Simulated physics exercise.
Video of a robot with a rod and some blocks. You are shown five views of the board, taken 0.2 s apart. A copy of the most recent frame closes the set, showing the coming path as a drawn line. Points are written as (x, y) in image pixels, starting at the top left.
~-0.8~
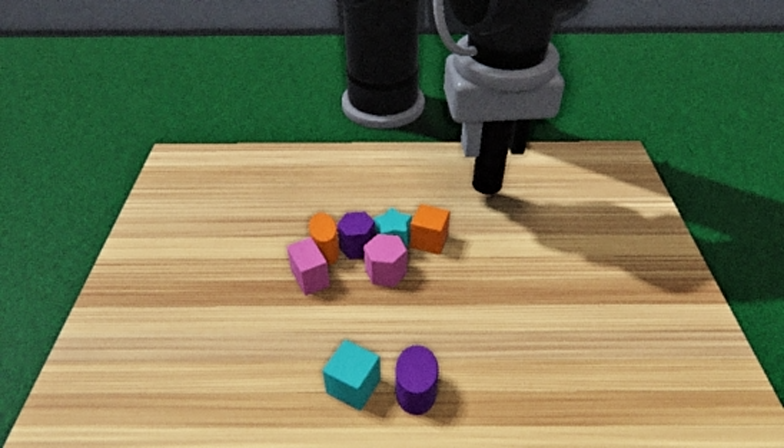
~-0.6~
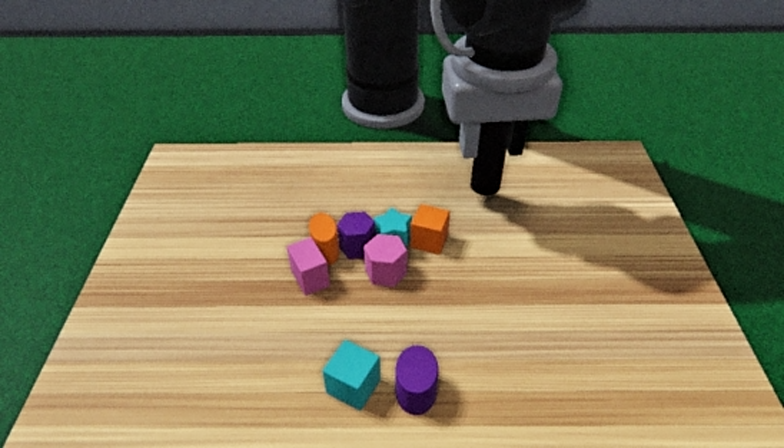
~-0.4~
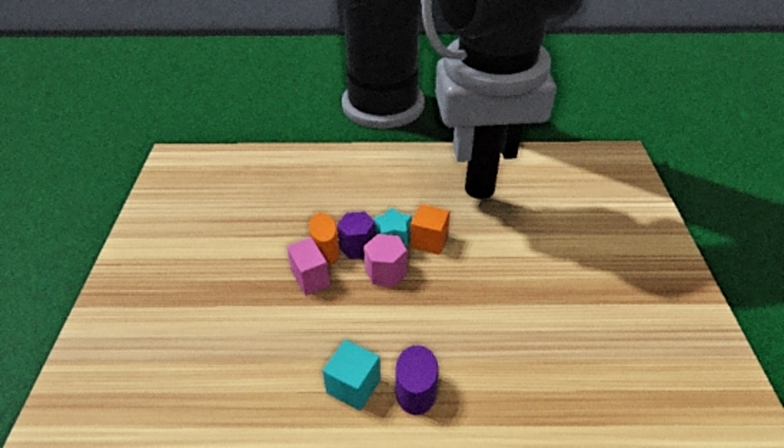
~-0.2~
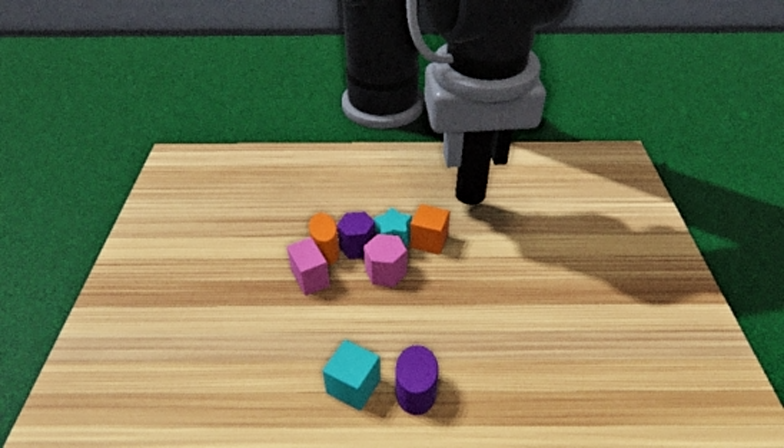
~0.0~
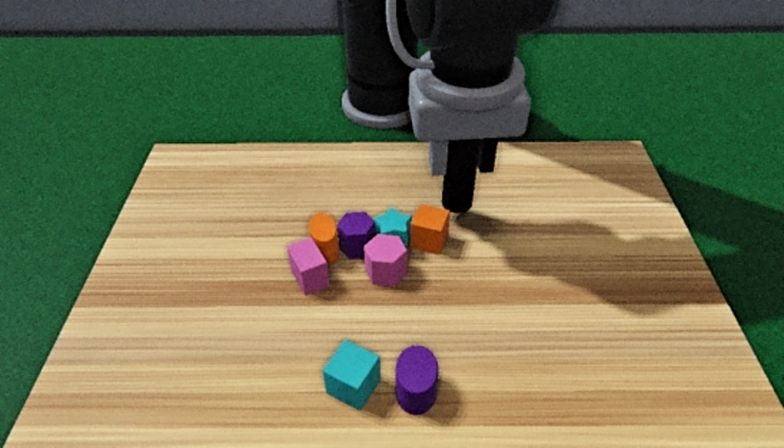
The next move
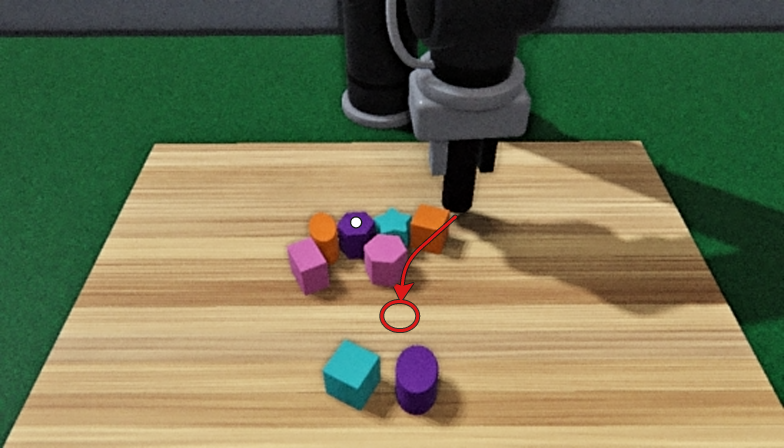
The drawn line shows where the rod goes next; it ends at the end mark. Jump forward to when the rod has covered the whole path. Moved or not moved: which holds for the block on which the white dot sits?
It will be nudged away from its spot.
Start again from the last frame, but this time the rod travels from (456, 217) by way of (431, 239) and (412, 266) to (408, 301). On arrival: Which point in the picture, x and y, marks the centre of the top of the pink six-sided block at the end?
Roughly at (333, 282).
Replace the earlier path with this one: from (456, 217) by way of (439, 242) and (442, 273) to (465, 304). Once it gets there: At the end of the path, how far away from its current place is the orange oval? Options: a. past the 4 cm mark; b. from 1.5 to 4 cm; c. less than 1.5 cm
My answer is option c.
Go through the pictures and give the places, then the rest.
Rod tip at (487, 185); block tops, orange oval at (323, 226); purple six-sided block at (356, 222); pink six-sided block at (386, 247); turquoise star-shaped block at (393, 220); orange square at (431, 216), in the first picture.
Rod at (485, 187); blocks unchanged, in the second picture.
Rod at (480, 190); blocks unchanged, in the third picture.
Rod at (470, 195); blocks unchanged, in the fourth picture.
Rod at (457, 204); orange oval at (323, 226); purple six-sided block at (356, 222); pink six-sided block at (386, 247); turquoise star-shaped block at (393, 220); orange square at (431, 216), in the fifth picture.
Path on the board, from (456, 217) over (427, 242) and (404, 274) to (400, 316); the dot is on the purple six-sided block.
What follows on the original path. One third of the way, rod at (427, 229); pink six-sided block at (376, 253); turquoise star-shaped block at (389, 221), turned 20° clockwise; orange square at (413, 239).
Two thirds of the way, rod at (404, 261); orange oval at (313, 225), turned 20° anticlockwise; purple six-sided block at (344, 219), turned 15° clockwise; pink six-sided block at (358, 266), turned 20° clockwise; turquoise star-shaped block at (374, 232), turned 70° clockwise; orange square at (395, 276).
At the end, rod at (400, 303); orange oval at (313, 225), turned 20° anticlockwise; purple six-sided block at (344, 219), turned 15° clockwise; pink six-sided block at (358, 266), turned 20° clockwise; turquoise star-shaped block at (374, 232), turned 70° clockwise; orange square at (382, 319), turned 15° clockwise.
